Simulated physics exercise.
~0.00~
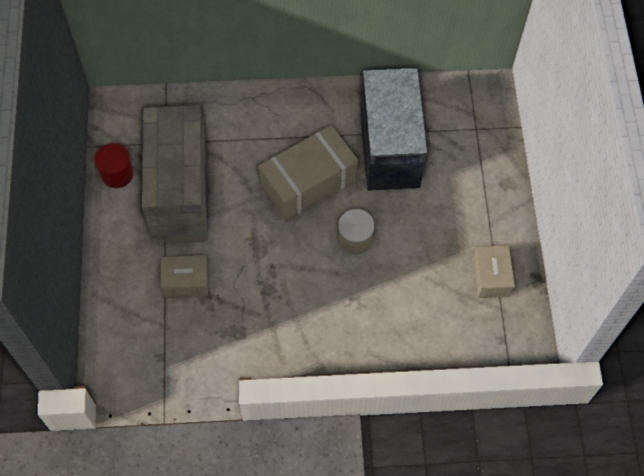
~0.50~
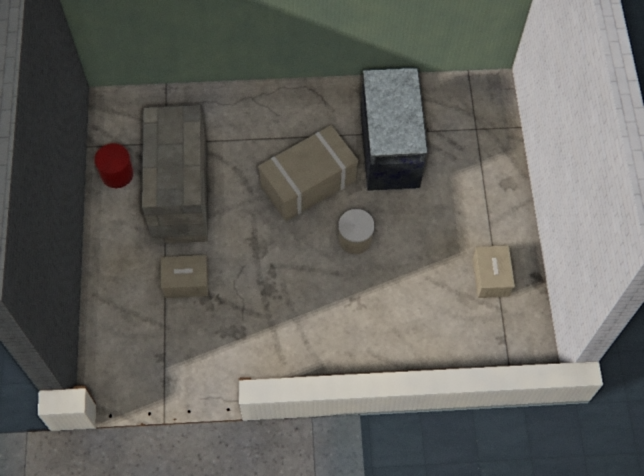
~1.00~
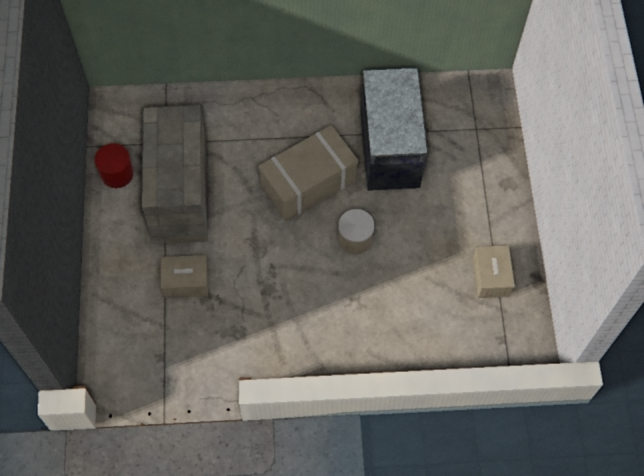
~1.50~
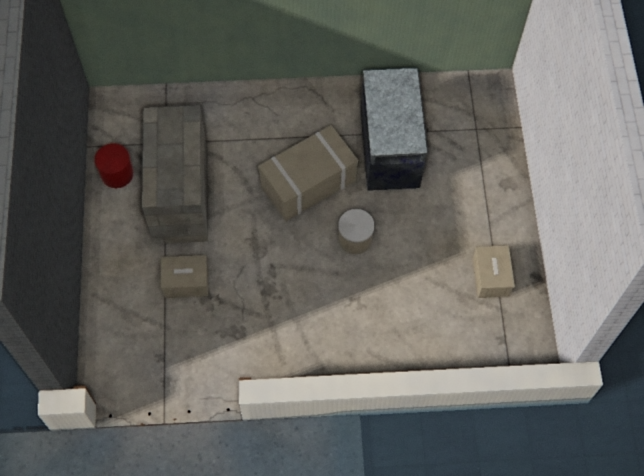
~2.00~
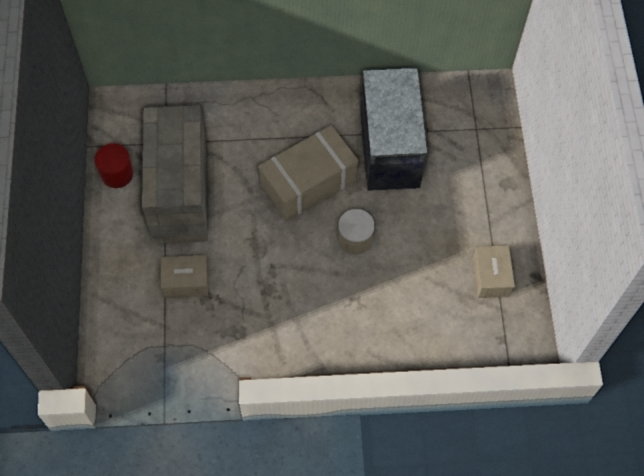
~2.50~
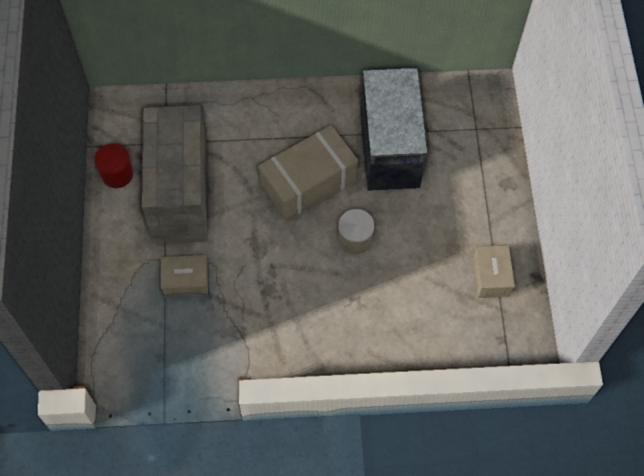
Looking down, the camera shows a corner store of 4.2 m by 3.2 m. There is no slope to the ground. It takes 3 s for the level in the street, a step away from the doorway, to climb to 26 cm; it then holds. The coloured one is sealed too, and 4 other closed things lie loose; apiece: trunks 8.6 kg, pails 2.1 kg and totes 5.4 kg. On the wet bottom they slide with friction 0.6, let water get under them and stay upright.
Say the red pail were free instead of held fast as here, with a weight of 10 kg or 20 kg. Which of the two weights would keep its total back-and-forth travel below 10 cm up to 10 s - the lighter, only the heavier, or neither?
Pick: None of them.
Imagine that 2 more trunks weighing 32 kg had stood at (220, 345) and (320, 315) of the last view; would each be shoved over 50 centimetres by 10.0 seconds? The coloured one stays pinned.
The first comes out above the threshold, the second below the threshold.
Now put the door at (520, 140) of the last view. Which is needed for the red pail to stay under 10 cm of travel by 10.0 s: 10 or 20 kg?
Lab note: Upper mass required.
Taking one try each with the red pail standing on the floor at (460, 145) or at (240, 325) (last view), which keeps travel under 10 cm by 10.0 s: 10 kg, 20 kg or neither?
The small mass already works; the big mass is needed.
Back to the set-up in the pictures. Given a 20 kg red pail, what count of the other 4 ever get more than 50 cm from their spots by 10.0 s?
It adds up to 4.
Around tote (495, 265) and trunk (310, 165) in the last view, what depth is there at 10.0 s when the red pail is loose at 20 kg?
Roughly 12 and 15 cm.
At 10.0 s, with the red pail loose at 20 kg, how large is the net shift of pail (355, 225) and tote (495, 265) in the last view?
One is off by 150 cm, the other by 100 cm, in the order asked.
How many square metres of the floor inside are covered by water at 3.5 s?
Near 4.0 m2 in all.
After 3.5 s the red pail would be 0 cm from its start with 10 kg and 0 cm from its start with 20 kg; 5 cm of water round it then.
After 4.5 s the red pail would be 73 cm from its start with 10 kg and 25 cm from its start with 20 kg; 12 cm of water round it then.
After 7.0 s the red pail would be 137 cm from its start with 10 kg and 64 cm from its start with 20 kg; 15 cm of water round it then.
After 10.0 s the red pail would be 105 cm from its start with 10 kg and 122 cm from its start with 20 kg; 17 cm of water round it then.
